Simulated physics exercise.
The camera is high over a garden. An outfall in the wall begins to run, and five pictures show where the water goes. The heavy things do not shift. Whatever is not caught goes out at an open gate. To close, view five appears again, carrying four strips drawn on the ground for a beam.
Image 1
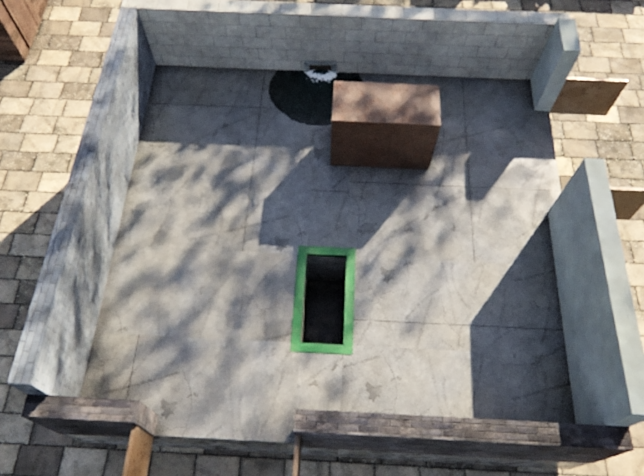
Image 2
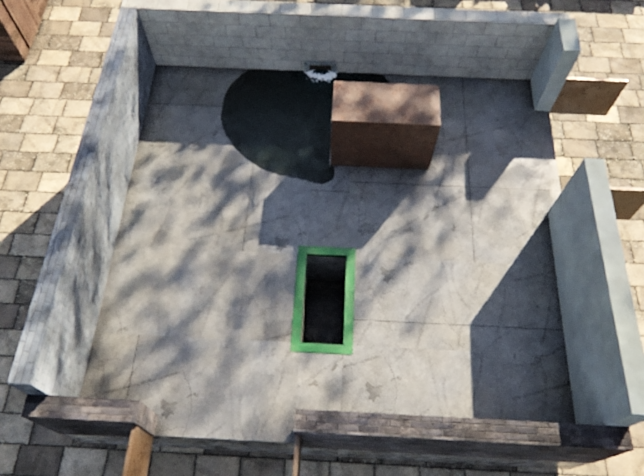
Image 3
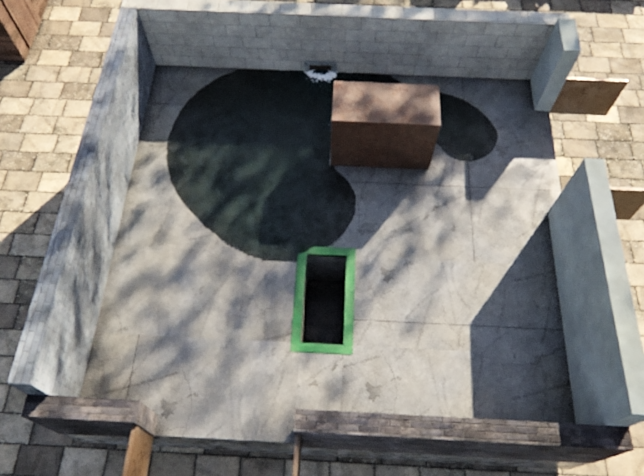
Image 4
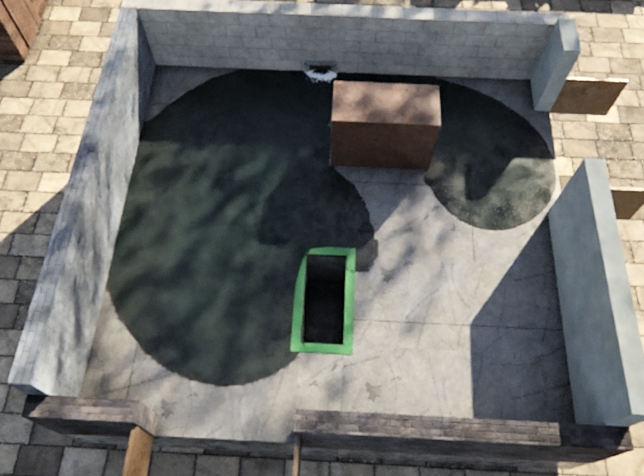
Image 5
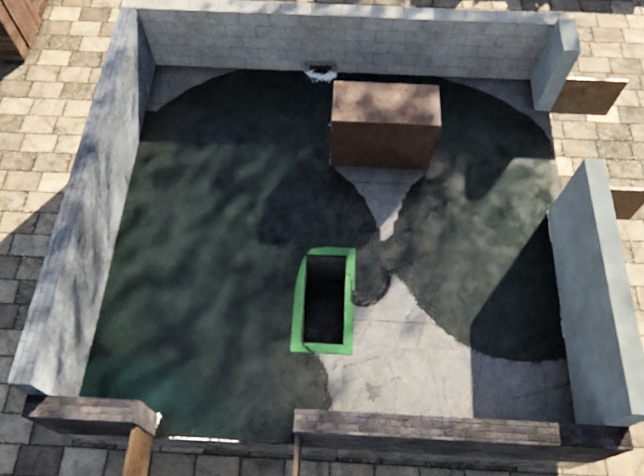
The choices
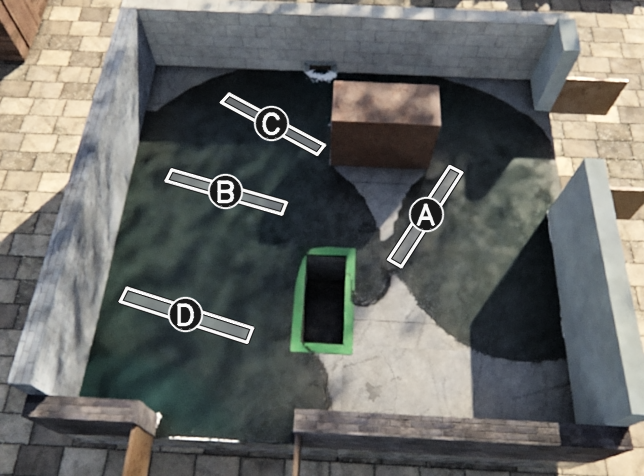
Dark water spread from the back wall of a walled yard, swelling left and around both sides of a brown block, then reached the green-edged opening and covered much of the paved floor.
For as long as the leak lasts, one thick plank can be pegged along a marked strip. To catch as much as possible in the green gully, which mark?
Choose D.
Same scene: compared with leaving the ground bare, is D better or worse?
It is better.
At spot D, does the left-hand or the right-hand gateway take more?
The left gate.
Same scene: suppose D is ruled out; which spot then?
That is spot B.
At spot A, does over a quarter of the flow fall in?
No.
On the marked copy, A from (394, 263) to (455, 169); B from (168, 175) to (284, 208); C from (225, 98) to (320, 149); D from (123, 294) to (249, 335).
Choosing A, about 13 % of the stream goes into the green gully, about 87 % out by the gates.
Choosing B, about 23 % of the stream goes into the green gully, about 76 % out by the gates.
Choosing C, about 10 % of the stream goes into the green gully, about 90 % out by the gates.
Choosing D, about 37 % of the stream goes into the green gully, about 63 % out by the gates.
